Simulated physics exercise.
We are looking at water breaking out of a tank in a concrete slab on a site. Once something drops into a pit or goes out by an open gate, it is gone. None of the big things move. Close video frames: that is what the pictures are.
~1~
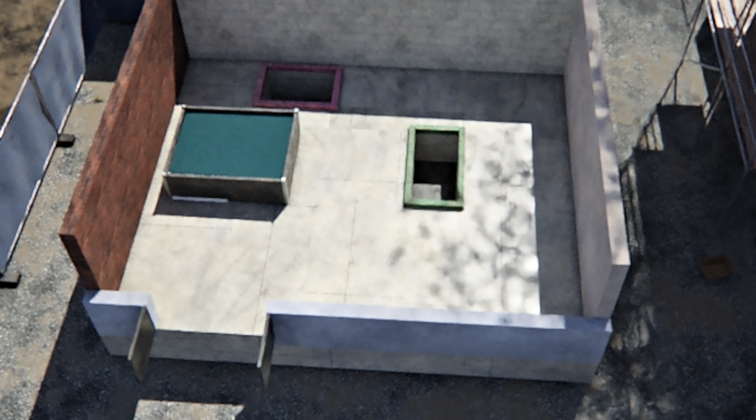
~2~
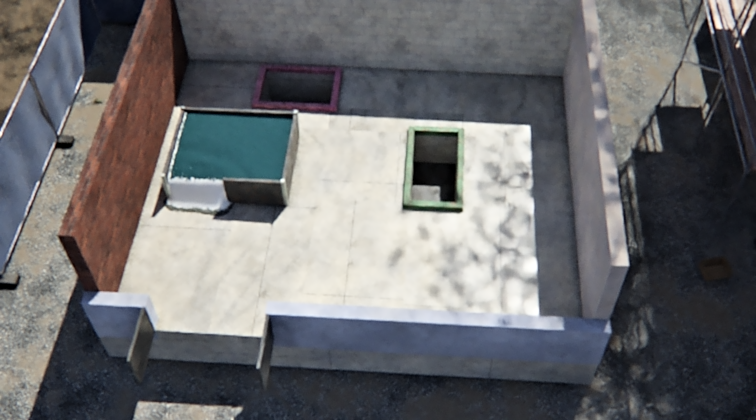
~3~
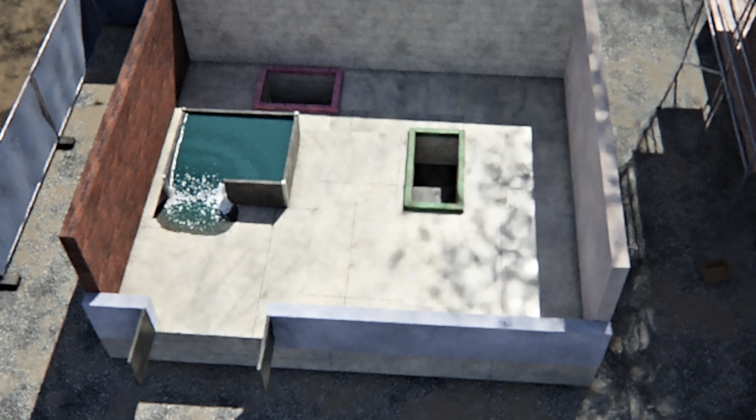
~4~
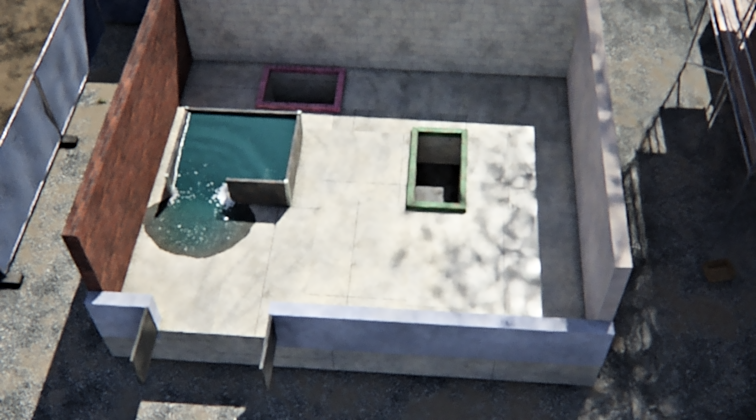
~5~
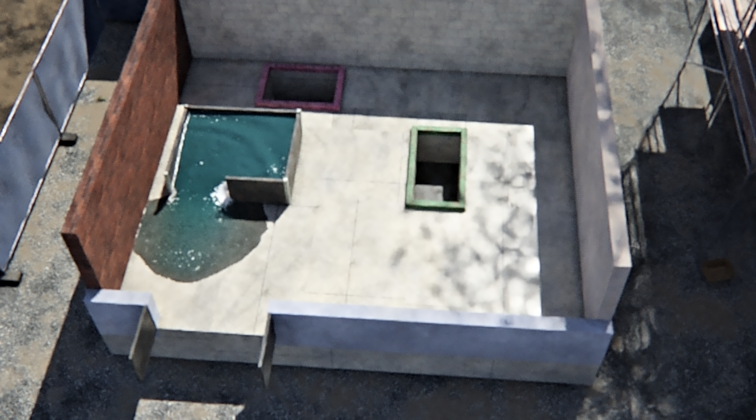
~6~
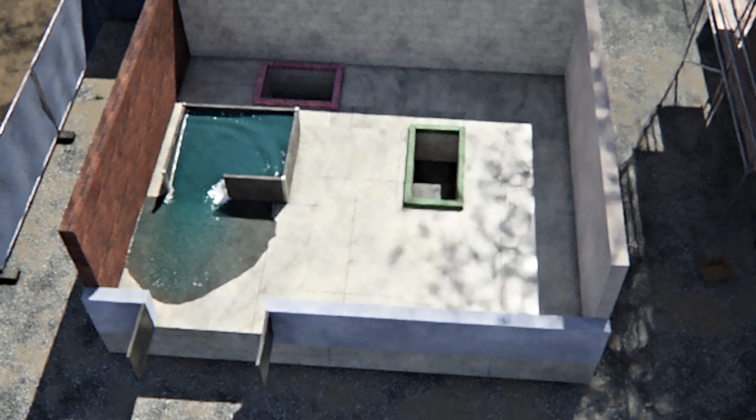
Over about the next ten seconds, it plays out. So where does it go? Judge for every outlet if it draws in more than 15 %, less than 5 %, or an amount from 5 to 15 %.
The gate is going to fail to stay at fifteen per cent or less, the green pit is going to fail to get to five per cent, the pink pit is going to fail to get to five per cent.
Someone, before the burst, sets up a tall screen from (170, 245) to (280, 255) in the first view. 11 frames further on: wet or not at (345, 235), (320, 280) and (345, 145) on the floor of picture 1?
In that order, I'd expect them to be reached by the flood, kept clear of the flood and kept clear of the flood.
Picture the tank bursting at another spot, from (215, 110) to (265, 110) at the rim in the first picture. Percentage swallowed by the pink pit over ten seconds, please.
The pink pit gets 25 per cent.
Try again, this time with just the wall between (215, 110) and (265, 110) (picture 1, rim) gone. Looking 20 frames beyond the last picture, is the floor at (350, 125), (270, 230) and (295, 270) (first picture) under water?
Point 1: Inundated; point 2: Unwetted; point 3: Unwetted.
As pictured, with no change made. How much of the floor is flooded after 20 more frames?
Estimated share: About 20 %.
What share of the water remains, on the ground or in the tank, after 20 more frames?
It comes to roughly 80 per cent.
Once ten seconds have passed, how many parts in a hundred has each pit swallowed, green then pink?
In order, near 0 and 0 in a hundred.
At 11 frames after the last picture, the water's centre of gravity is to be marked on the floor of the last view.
It is around (214, 200).
A moment on, water covers 15 % of the floor; the gate 2 %, the green pit 0 %, the pink pit 0 %.
Next, water covers 15 % of the floor; the gate 9 %, the green pit 0 %, the pink pit 0 %.
Then, water covers 20 % of the floor; the gate 21 %, the green pit 0 %, the pink pit 0 %.
Later, water covers 40 % of the floor; the gate 36 %, the green pit 0 %, the pink pit 0 %.
In the end, water covers 50 % of the floor; the gate 48 %, the green pit 0 %, the pink pit 0 %.
